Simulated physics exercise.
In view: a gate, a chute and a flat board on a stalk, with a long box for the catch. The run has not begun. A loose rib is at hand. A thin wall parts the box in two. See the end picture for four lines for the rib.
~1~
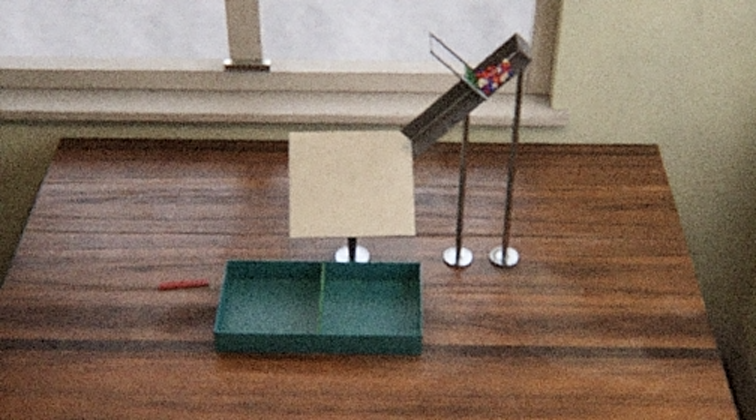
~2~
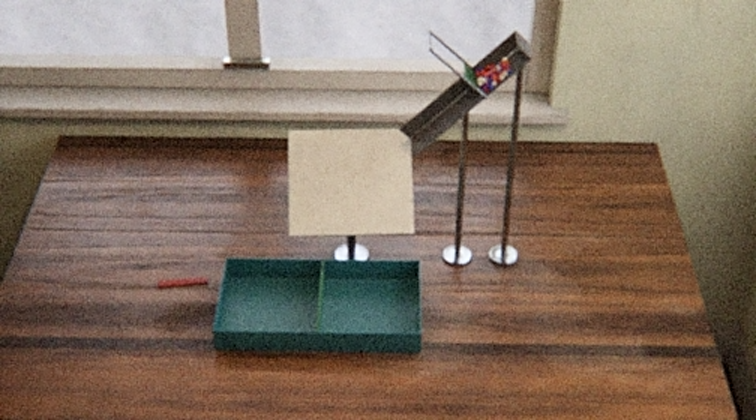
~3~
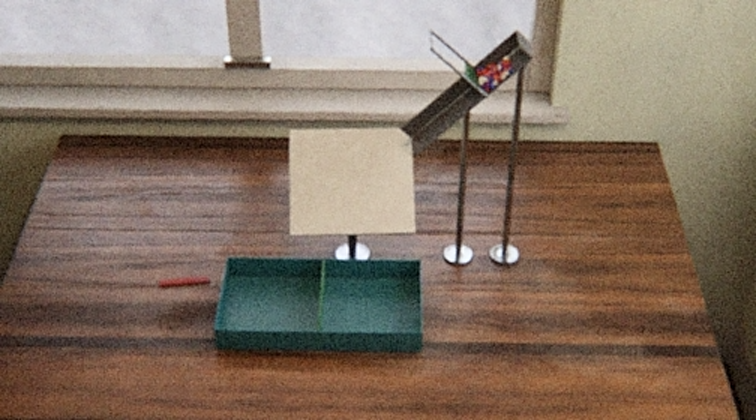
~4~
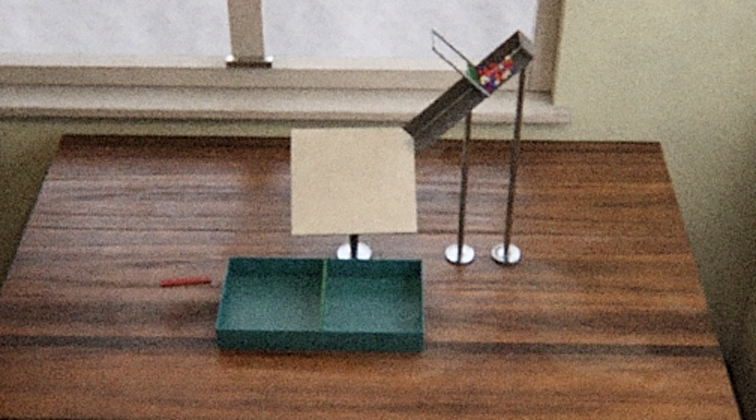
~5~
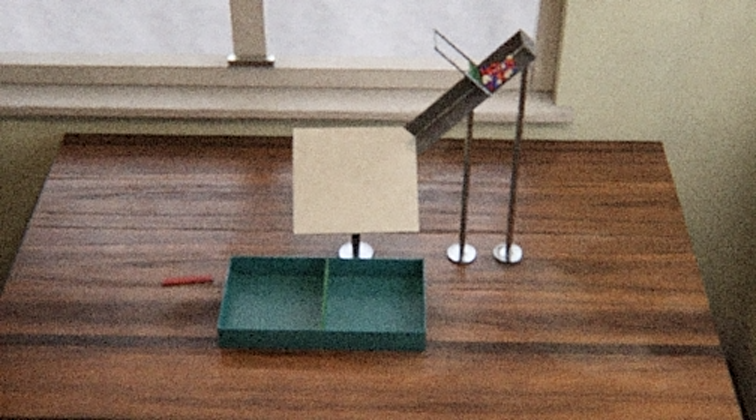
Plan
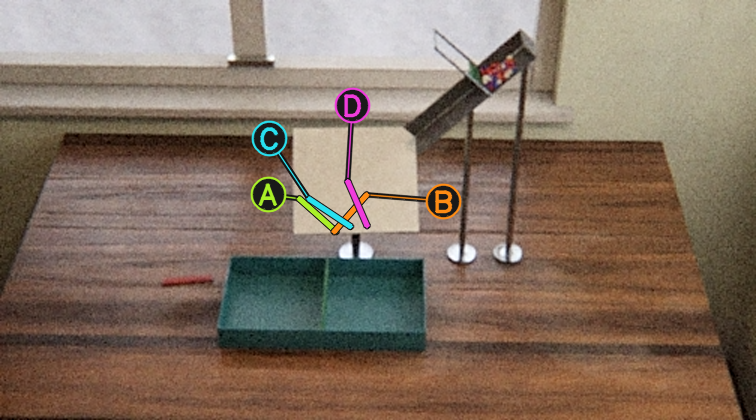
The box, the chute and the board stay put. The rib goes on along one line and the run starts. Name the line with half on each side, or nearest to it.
Line B.
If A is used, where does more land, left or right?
The right half.
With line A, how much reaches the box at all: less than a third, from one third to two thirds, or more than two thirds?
More than two thirds.
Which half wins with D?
More lands on the right.
On the marked copy, line A from (299, 198) to (336, 231); line B from (366, 194) to (334, 231); line C from (309, 198) to (350, 226); line D from (347, 181) to (367, 225).
With A, of what is caught, a small part in the left half, nearly all in the right.
With B, of what is caught, about half in the left half, about half in the right.
With C, of what is caught, a small part in the left half, nearly all in the right.
With D, of what is caught, a small part in the left half, nearly all in the right.
